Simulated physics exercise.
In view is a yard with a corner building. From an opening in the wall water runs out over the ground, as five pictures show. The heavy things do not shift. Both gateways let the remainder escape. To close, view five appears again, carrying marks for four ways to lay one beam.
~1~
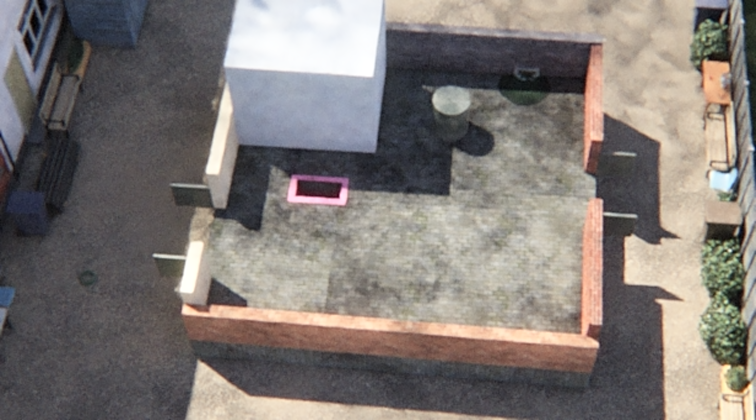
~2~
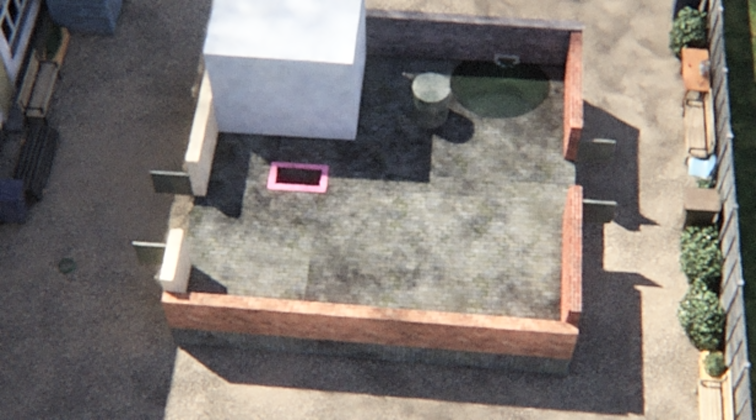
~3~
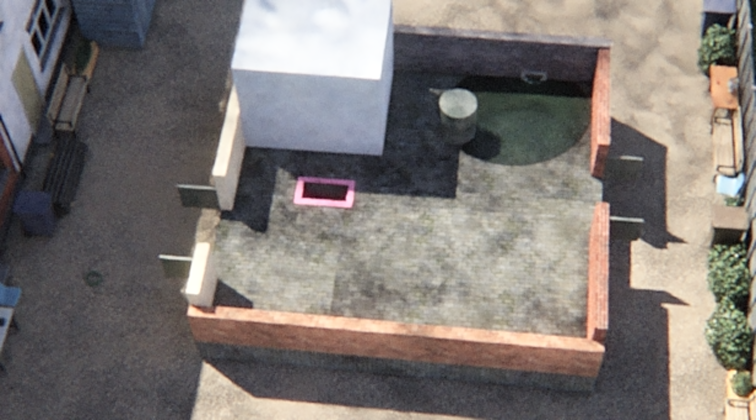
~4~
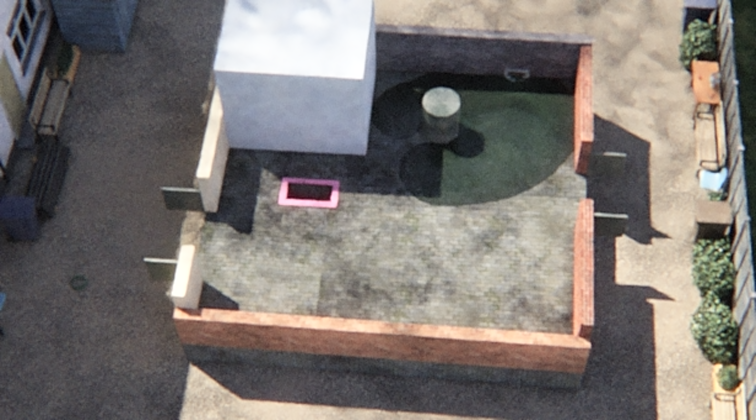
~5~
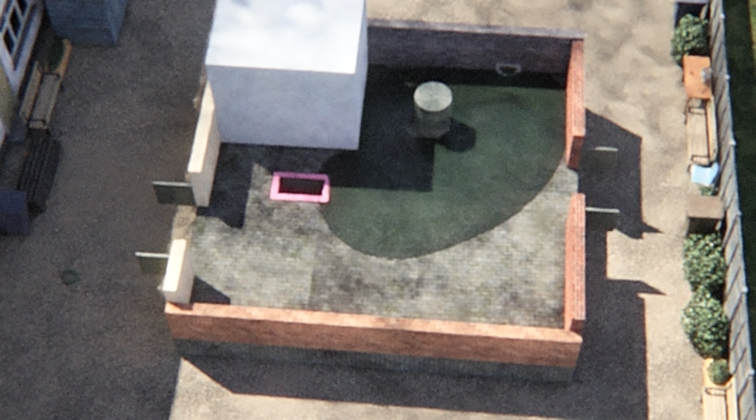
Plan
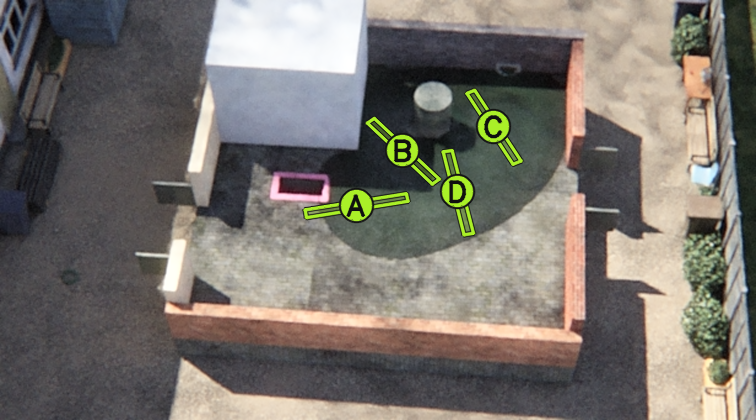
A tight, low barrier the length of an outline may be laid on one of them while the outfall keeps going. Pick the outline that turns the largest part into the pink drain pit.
A beats the others.
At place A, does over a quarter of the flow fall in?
Yes.
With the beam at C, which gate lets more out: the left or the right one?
The left one.
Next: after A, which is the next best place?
D.
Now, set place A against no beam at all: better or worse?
Place A is better.
On the marked copy, A from (305, 213) to (407, 197); B from (370, 120) to (435, 181); C from (470, 91) to (517, 162); D from (447, 151) to (468, 234).
Choosing A, about 47 % of the stream goes into the pink drain pit, about 50 % out by the gates.
Choosing B, about 11 % of the stream goes into the pink drain pit, about 78 % out by the gates.
Choosing C, about 13 % of the stream goes into the pink drain pit, about 82 % out by the gates.
Choosing D, about 21 % of the stream goes into the pink drain pit, about 76 % out by the gates.
